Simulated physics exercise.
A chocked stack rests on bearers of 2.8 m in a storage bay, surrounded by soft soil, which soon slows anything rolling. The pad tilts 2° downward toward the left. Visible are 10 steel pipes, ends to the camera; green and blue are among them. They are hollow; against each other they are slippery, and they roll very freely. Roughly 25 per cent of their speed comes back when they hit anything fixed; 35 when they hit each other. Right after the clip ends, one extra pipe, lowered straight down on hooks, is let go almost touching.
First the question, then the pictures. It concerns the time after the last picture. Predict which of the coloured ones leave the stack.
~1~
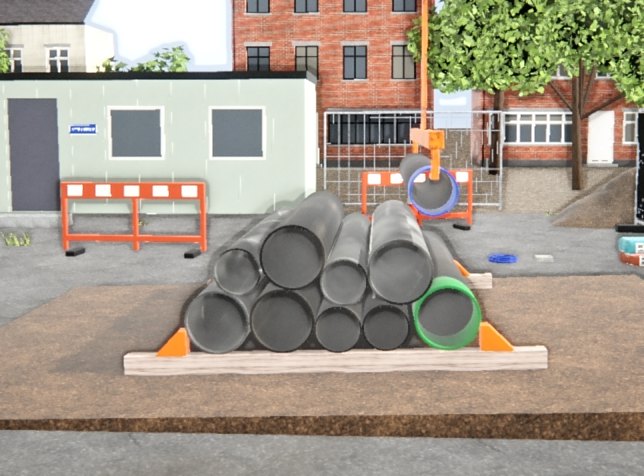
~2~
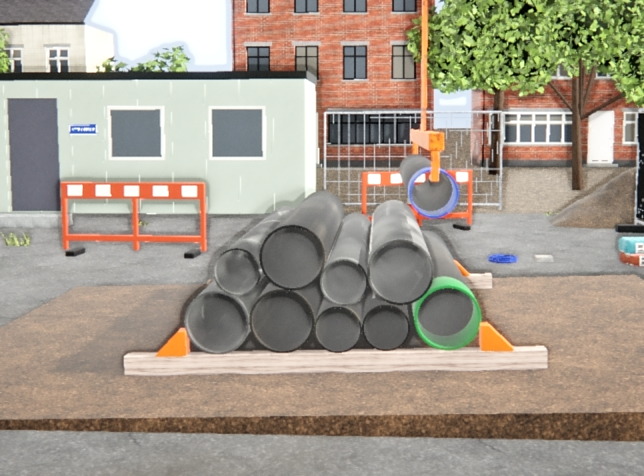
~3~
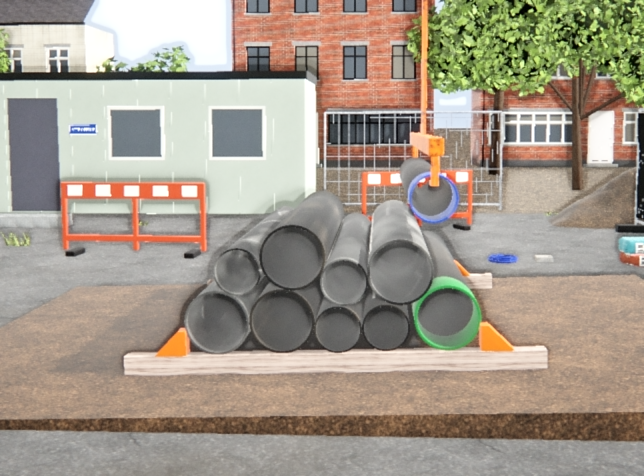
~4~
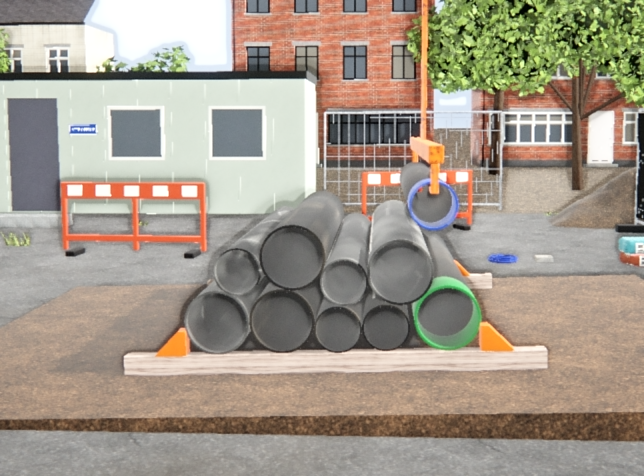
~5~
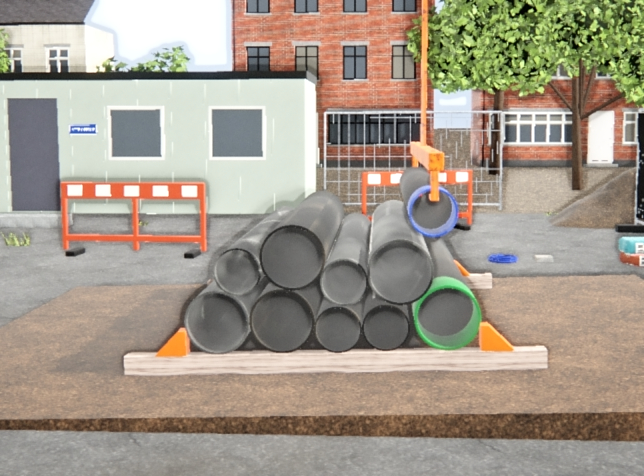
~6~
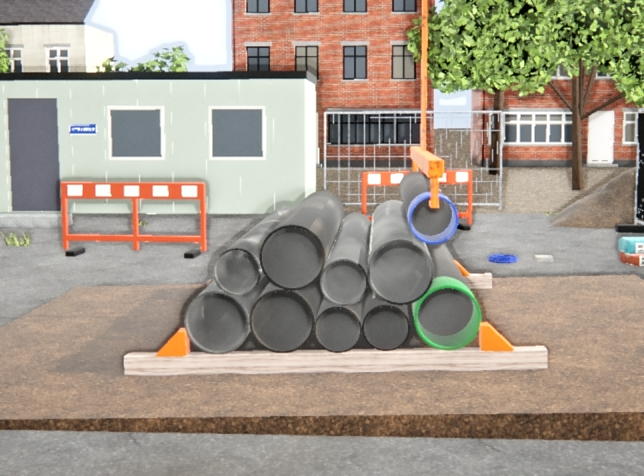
Once settled, the green one is kept back and the blue one tumbles away.
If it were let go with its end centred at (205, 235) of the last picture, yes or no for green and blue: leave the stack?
In that case green stays inside, blue gets out.
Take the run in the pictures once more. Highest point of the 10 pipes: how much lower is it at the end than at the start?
Drop: Approx. 40 centimetres.
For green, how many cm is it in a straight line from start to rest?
For green, the shift is 0.
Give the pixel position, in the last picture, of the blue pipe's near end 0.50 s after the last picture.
(472, 267), roughly.
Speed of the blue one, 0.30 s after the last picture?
1.5 m/s, give or take.
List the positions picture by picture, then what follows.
In the first frame, green (448, 319), blue (434, 192); blue hangs on the hooks; 5 form the bottom row.
In the second frame, green (448, 319), blue (434, 194); blue hangs on the hooks; lowered 1 cm.
In the third frame, green (448, 319), blue (434, 199); blue hangs on the hooks; lowered 4 cm.
In the fourth frame, green (448, 319), blue (434, 206); blue hangs on the hooks; lowered 9 cm.
In the fifth frame, green (448, 319), blue (434, 213); blue hangs on the hooks; lowered 14 cm.
In the sixth frame, green (448, 319), blue (434, 220); blue hangs on the hooks; lowered 18 cm.
Then, 0.30 s past the sixth picture, green is on the bearers, 20 cm inside the right chock; blue is up on others, 20 cm inside the right chock, rolling right; 0 off the stack.
Then, 0.50 s past the sixth picture, blue is up on others, 5 cm inside the right chock, rolling right; green as before; 0 off the stack.
Then, 0.80 s past the sixth picture, blue is beyond the right chock, rolling right; green as before; 1 off the stack.
Finally (2.20 s after the last picture), green is on the bearers, 20 cm inside the right chock; blue is beyond the right chock; 1 off the stack.
